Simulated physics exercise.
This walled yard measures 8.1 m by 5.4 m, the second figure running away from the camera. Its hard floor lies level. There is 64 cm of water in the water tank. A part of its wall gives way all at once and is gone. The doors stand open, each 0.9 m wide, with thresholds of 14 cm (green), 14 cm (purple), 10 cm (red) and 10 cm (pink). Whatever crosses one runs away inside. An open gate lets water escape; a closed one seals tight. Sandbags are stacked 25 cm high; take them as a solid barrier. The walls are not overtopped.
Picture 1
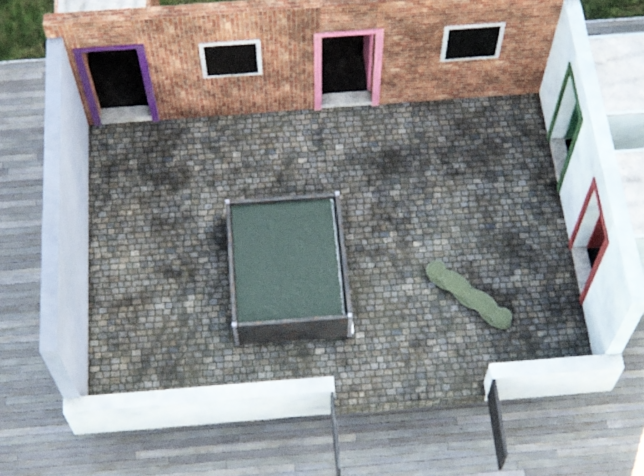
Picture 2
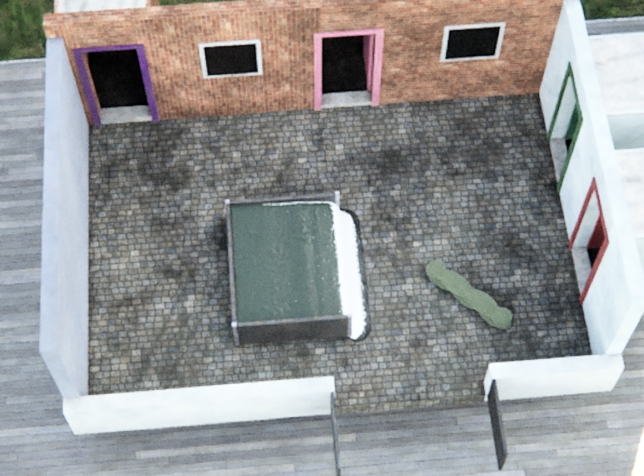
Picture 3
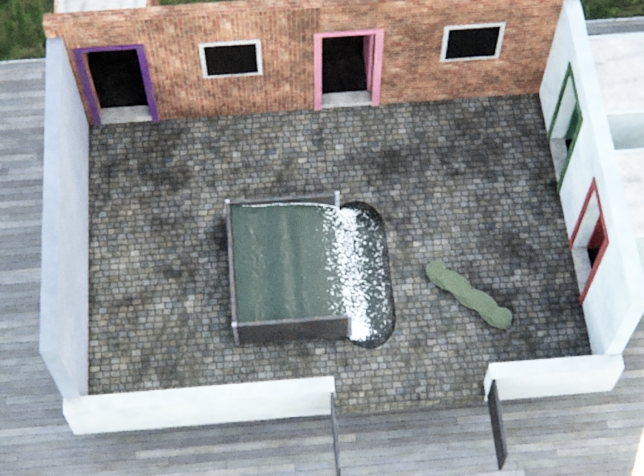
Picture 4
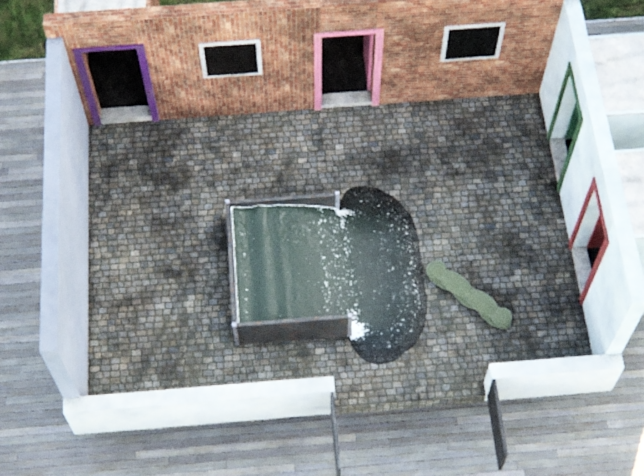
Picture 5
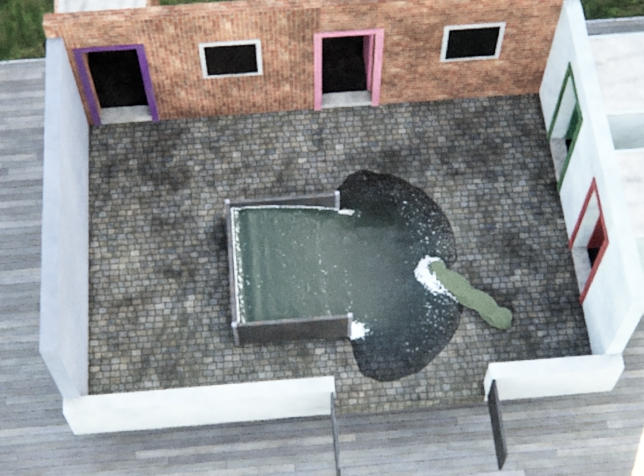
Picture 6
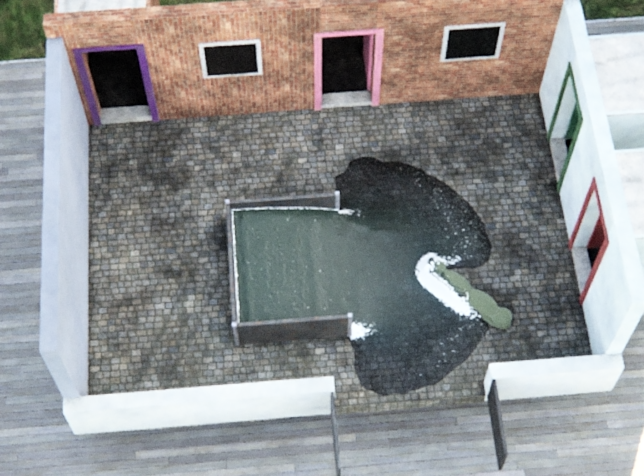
Water bursts from the tank's right side and spreads across the yard around the sandbags.
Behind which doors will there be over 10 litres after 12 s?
Door by door: At the green door it exceeds the limit; at the purple door it stays under the limit; at the red door it exceeds the limit; at the pink door it keeps below the limit.
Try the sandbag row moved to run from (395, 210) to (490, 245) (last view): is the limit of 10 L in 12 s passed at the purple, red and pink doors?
Then: Purple under, red above, pink under.
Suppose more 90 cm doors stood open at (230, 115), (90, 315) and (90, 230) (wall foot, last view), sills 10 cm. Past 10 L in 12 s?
In that order: Below, below, under.
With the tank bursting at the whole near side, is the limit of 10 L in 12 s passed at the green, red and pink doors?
Then: Green under, red below, pink under.
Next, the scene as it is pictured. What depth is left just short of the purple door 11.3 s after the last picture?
Roughly 6.5 cm deep.
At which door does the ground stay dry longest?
The purple one.
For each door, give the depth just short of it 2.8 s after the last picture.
In cm: Green 16, purple 0, red 18, pink 1.
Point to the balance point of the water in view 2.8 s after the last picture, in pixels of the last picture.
At about (452, 245).
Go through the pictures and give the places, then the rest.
Still water, 64 cm deep, in the water tank at (287, 260), in the first picture.
The front is at (354, 339), 1.2 m from the gap at (341, 267); 0.5 m2 of floor is under water; 64 cm left at the back of the water tank, in the second picture.
The front is at (377, 340), 1.3 m from the gap at (341, 268); 1.6 m2 of floor is under water; 64 cm left at the back of the water tank, in the third picture.
The front is at (400, 349), 1.6 m from the gap at (341, 269); 3.2 m2 of floor is under water; 61 cm left at the back of the water tank, in the fourth picture.
The front is at (447, 335), 2.0 m from the gap at (341, 269); 5.0 m2 of floor is under water; 53 cm left at the back of the water tank, in the fifth picture.
Water pours out at (341, 269) and has run 2.5 m, to (477, 224); typically 7 cm deep outside, 54 cm at the water tank's back, in the sixth picture.
Then, 0.7 s after the last picture water covers 35 % of the floor and is deepest (36 cm) near (429, 282); green door not reached, purple door not reached, red door 7 cm at the sill, 0 L in, pink door not reached.
Then, 1.5 s after the last picture water covers 45 % of the floor and is deepest (41 cm) near (589, 372); green door 25 cm at the sill, 13 L in, purple door not reached, red door 15 cm at the sill, 4 L in, pink door not reached.
Then, 2.8 s after the last picture water covers 45 % of the floor and is deepest (26 cm) near (525, 101); green door 16 cm at the sill, 46 L in, purple door not reached, red door 18 cm at the sill, 51 L in, pink door 1 cm at the sill, 0 L in.
Then, 6.3 s after the last picture water covers 70 % of the floor and is deepest (12 cm) near (324, 116); green door 9 cm at the sill, 57 L in, purple door 2 cm at the sill, 0 L in, red door 8 cm at the sill, 67 L in, pink door 11 cm at the sill, 1 L in.
Then, 11.3 s after the last picture water covers 90 % of the floor and is deepest (11 cm) near (89, 413); green door 4 cm at the sill, 57 L in, purple door 7 cm at the sill, 0 L in, red door 4 cm at the sill, 68 L in, pink door 4 cm at the sill, 2 L in.
